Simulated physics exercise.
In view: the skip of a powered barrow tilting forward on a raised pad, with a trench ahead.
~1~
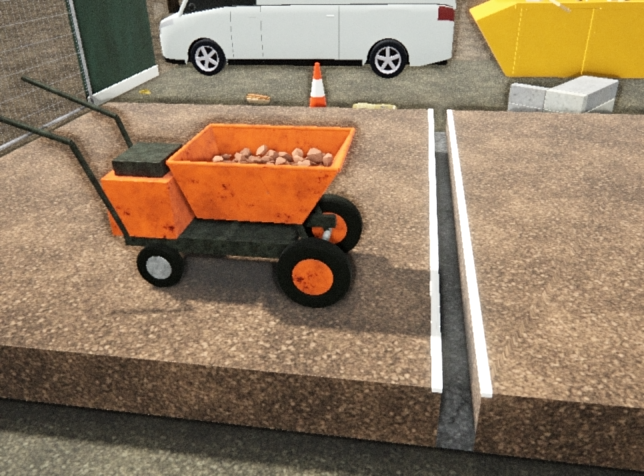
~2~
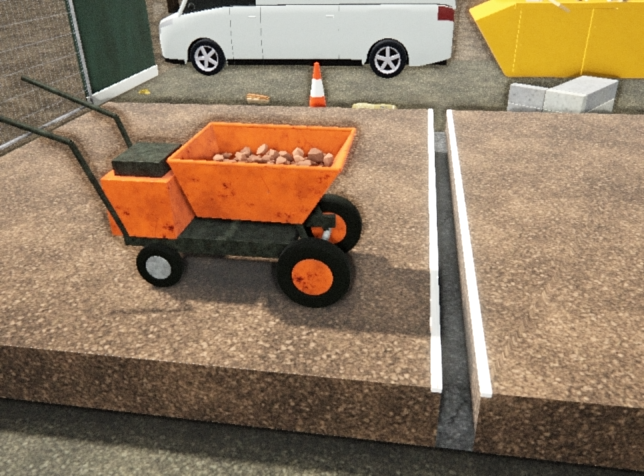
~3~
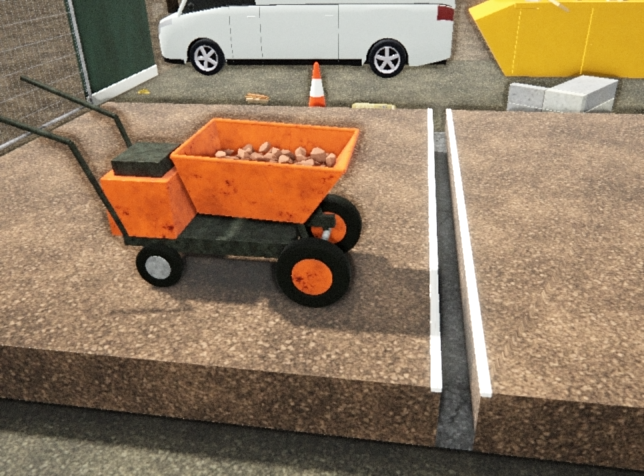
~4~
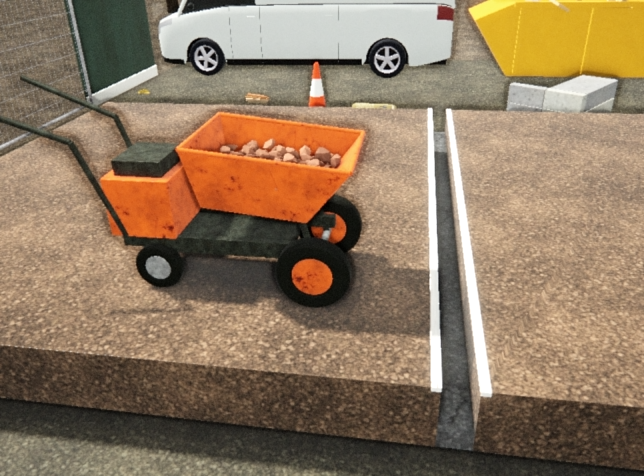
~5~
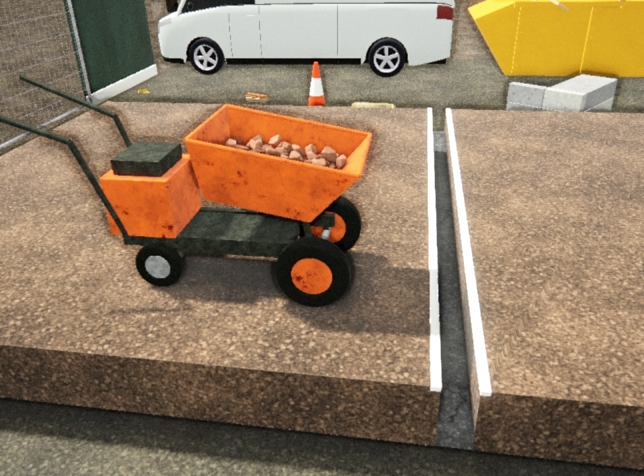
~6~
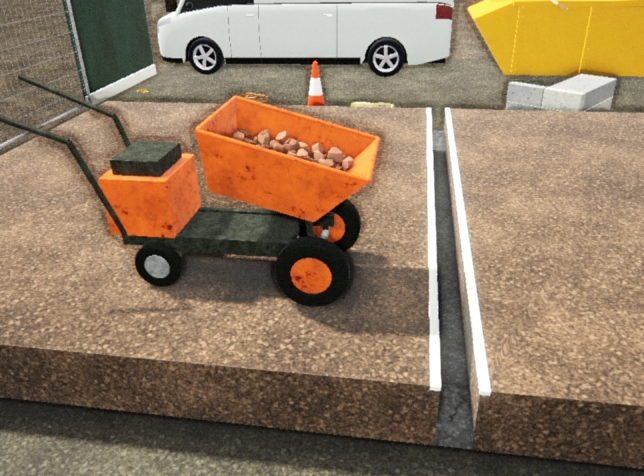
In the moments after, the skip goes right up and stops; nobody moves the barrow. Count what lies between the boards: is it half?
In the trench: More than half.
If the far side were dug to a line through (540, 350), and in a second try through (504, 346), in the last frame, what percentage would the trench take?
First some 100, then 100 per cent.
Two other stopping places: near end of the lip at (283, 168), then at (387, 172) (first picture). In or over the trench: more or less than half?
In turn: Less than half; below a half.
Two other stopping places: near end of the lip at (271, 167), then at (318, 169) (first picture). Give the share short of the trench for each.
In turn 60 and 20 in a hundred.
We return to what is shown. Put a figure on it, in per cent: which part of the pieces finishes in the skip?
Roughly 0 in a hundred.
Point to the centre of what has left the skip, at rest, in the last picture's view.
At about (453, 300).
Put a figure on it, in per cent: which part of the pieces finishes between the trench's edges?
Near 75 %.
Soon after the last picture, skip tipped steeply; all in the skip.
A little later, skip tipped right over; nearly all in the skip; a stray few short of the trench; a small part in or heaped over the trench; a stray few falling.
Later still, skip tipped right over; about a quarter in the skip; a stray few short of the trench; about two thirds in or heaped over the trench; a small part beyond it.
By the end, skip tipped right over; a stray few in the skip; a small part short of the trench; most in or heaped over the trench; about a quarter beyond it.
